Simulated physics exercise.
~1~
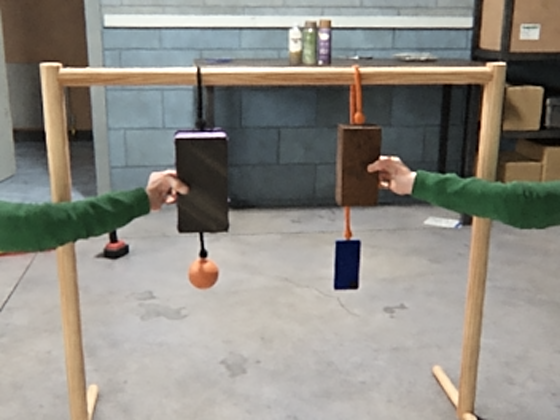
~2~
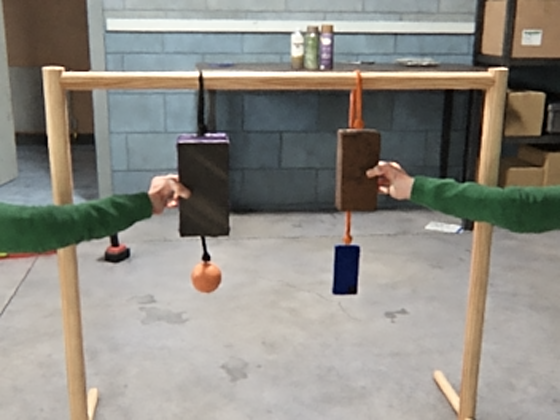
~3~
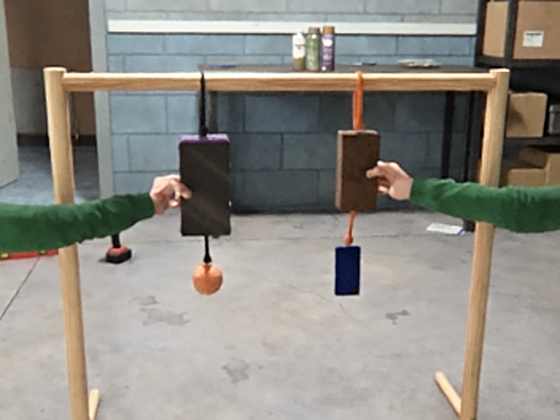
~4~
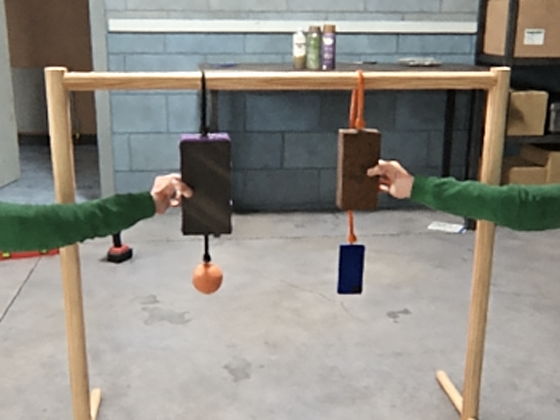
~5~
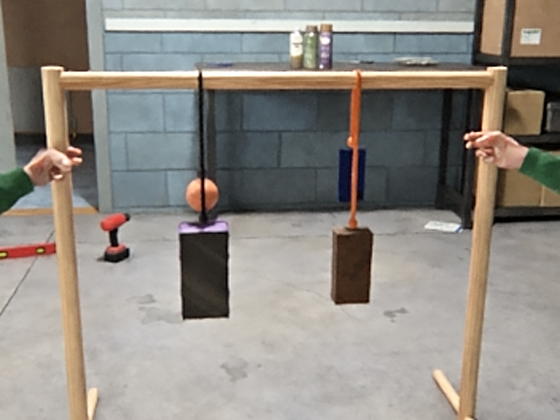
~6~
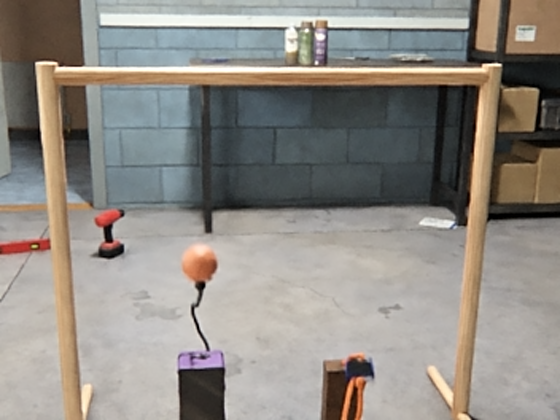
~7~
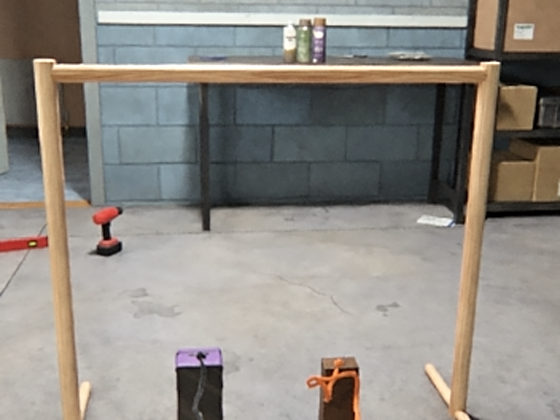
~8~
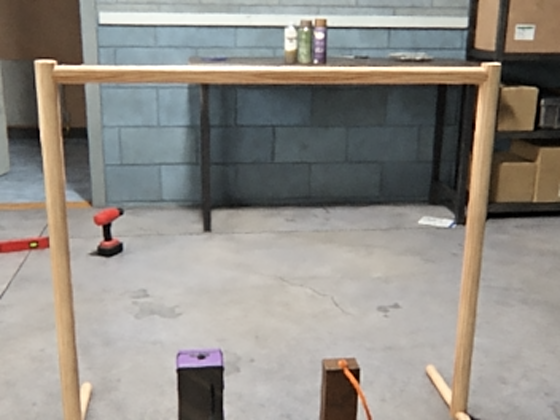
A wooden rail frame stands on a concrete floor in a workshop, seen from the front, with a blue block wall, bottles on a table and shelved boxes behind. Two green-sleeved hands steady a dark case with a purple top on the left and a brown brick on the right, an orange ball and a blue phone-like slab hanging below them. The hands let go and draw back to the posts. Both loads drop while the ball and slab rise toward the rail. The ropes slip off, and everything falls, leaving the case and brick upright on the floor beneath the bare rail.
